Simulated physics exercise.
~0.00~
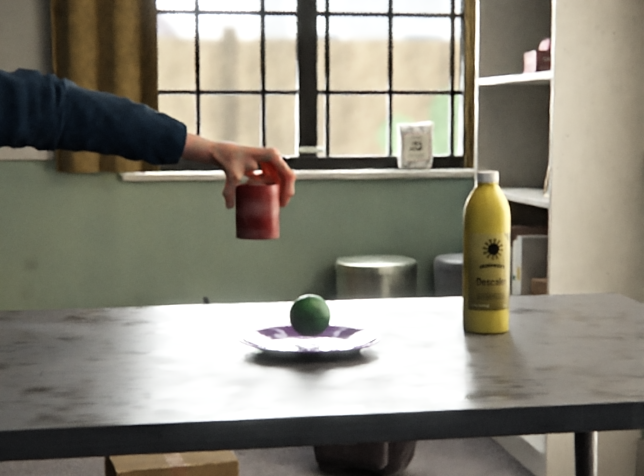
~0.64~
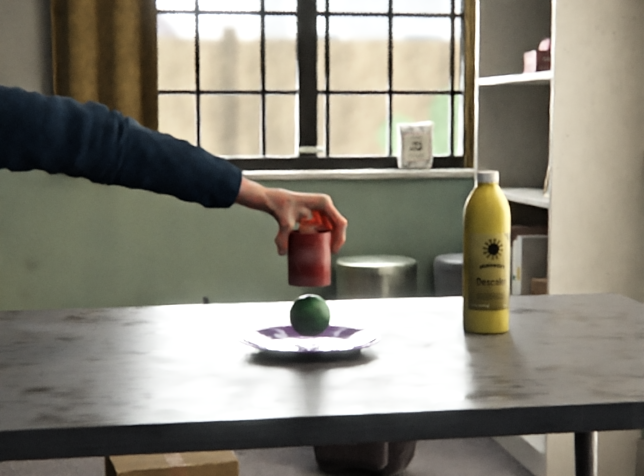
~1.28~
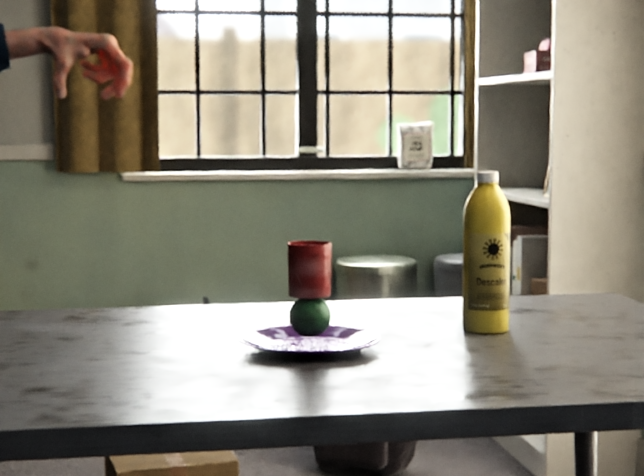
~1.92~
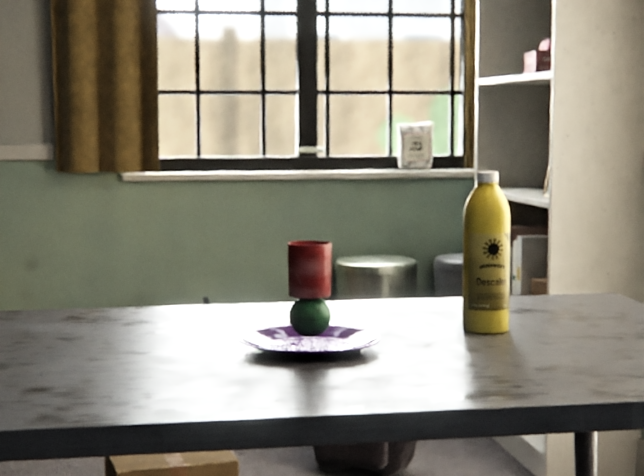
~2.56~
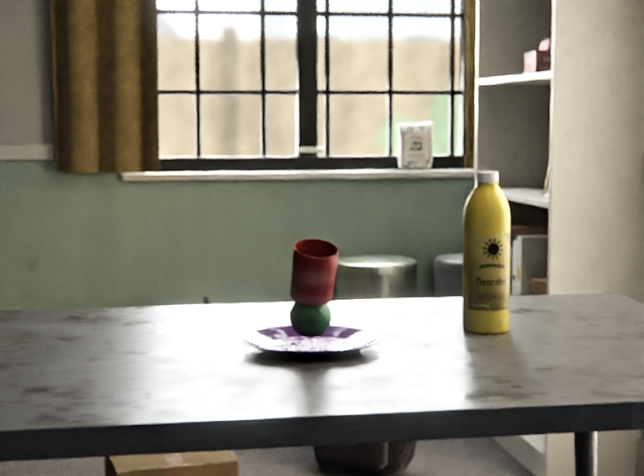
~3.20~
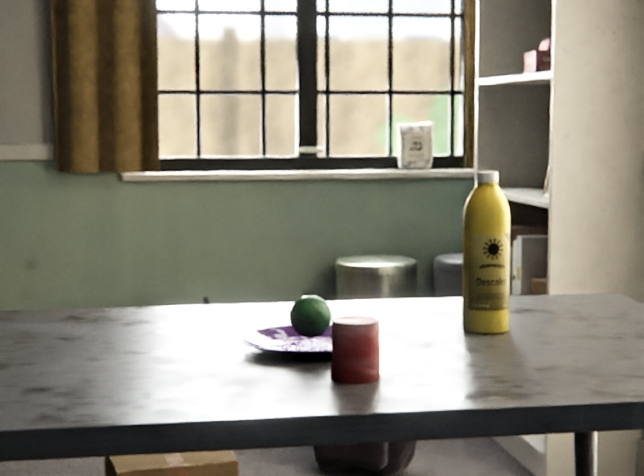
A red cup, set by a hand on a green ball, tips and falls onto the table.
